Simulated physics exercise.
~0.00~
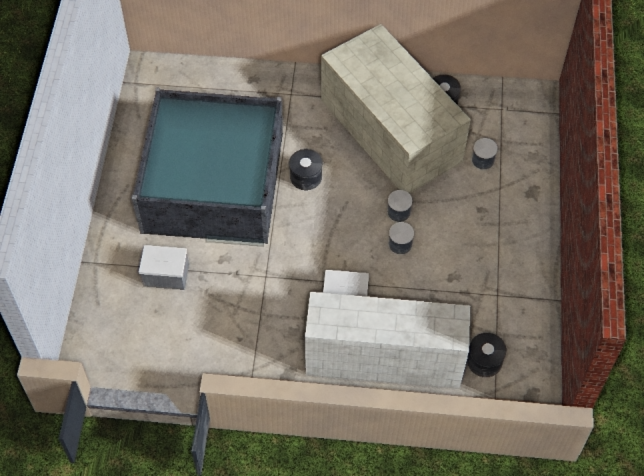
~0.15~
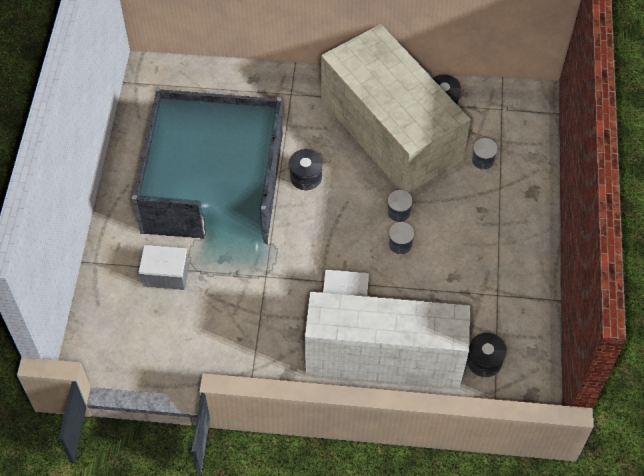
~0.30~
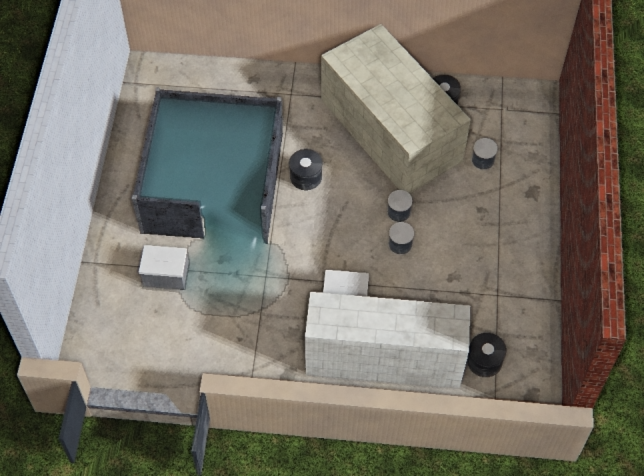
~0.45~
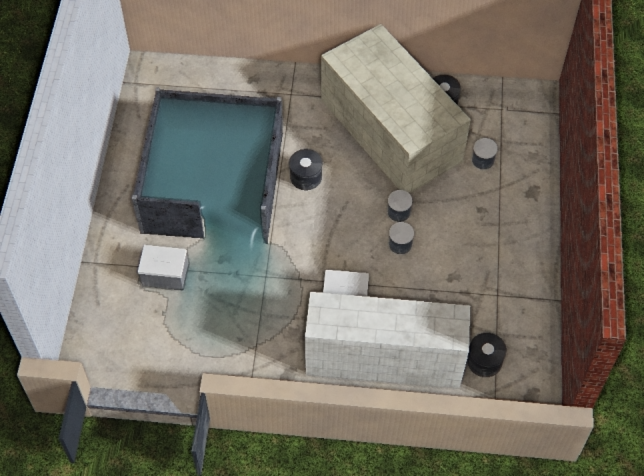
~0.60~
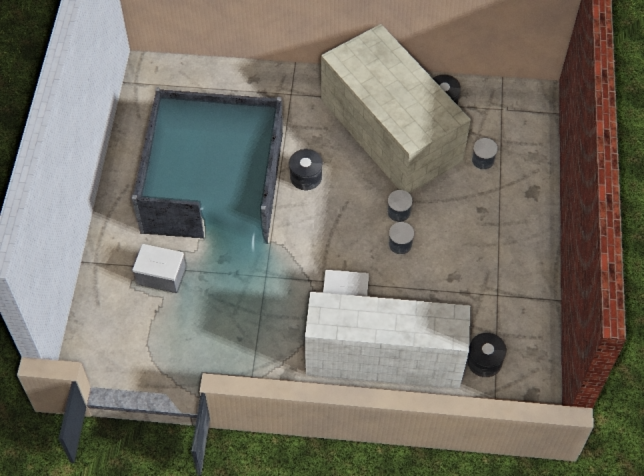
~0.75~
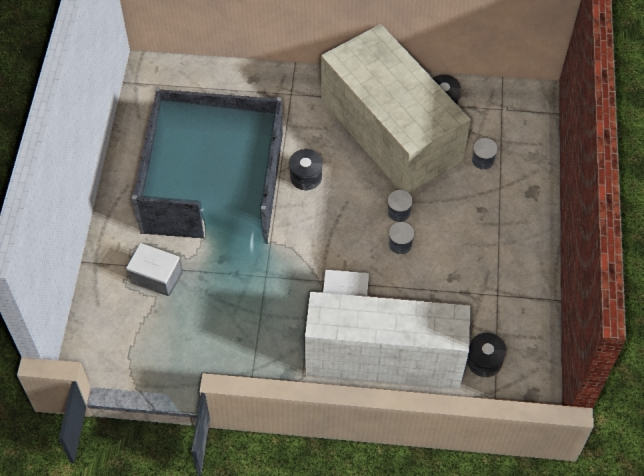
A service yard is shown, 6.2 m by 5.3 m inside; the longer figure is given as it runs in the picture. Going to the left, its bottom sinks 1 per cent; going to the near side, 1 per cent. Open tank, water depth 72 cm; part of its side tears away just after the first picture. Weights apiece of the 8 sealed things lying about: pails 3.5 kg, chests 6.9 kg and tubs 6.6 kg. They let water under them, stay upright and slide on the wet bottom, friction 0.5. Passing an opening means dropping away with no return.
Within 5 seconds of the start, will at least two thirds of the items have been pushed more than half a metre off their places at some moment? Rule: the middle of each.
The portion is beneath a third.
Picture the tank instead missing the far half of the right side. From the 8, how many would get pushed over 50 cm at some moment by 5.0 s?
The answer then is 5.
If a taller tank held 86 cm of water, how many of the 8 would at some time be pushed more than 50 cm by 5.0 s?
Then 1.
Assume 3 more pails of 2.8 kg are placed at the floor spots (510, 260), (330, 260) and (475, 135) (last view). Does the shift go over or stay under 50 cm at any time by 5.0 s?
In order: Beyond it, within it, within it.
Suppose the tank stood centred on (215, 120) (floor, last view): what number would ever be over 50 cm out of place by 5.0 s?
So the tally would be 2.
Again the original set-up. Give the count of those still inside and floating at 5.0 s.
It comes to 1 of them.
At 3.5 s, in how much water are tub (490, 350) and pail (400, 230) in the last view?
About 4 and 1 cm.
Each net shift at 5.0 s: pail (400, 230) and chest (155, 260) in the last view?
Net shifts, in order: 0 cm and 20 cm.
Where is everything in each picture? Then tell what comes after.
A chest at (163, 260), on the bottom; a pail at (400, 200), on the bottom; 2.7 m2 under water; 0 of 8 have shifted, in the first frame.
A chest at (163, 260) rests on the ground; a pail at (400, 200) rests on the ground; 3.2 m2 under water; 0 of 8 have shifted, in the second frame.
A chest at (163, 260) rests on the ground; a pail at (400, 200), on the bottom; water covers 4.0 m2; 0 of 8 have shifted, in the third frame.
A chest at (163, 260) rests on the ground; a pail at (400, 200) rests on the ground; 5.0 m2 under water; 0 of 8 have shifted, in the fourth frame.
A chest at (158, 261), on the bottom, 6 cm from its start; a pail at (400, 200) rests on the ground; 6.2 m2 under water; 1 of 8 have shifted, in the fifth frame.
A chest at (153, 262) rests on the ground, 13 cm from its start; a pail at (400, 200) rests on the ground; 7.3 m2 under water; 1 of 8 have shifted, in the sixth frame.
After 1.1 s 0 of 8 are over 50 cm from their spots; 0 afloat.
After 2.2 s 1 of 8 are over 50 cm from their spots; 0 afloat.
After 3.5 s 1 of 8 are over 50 cm from their spots; 0 afloat.
After 5.0 s 1 of 8 are over 50 cm from their spots, and 1 have been at some point; 1 afloat.
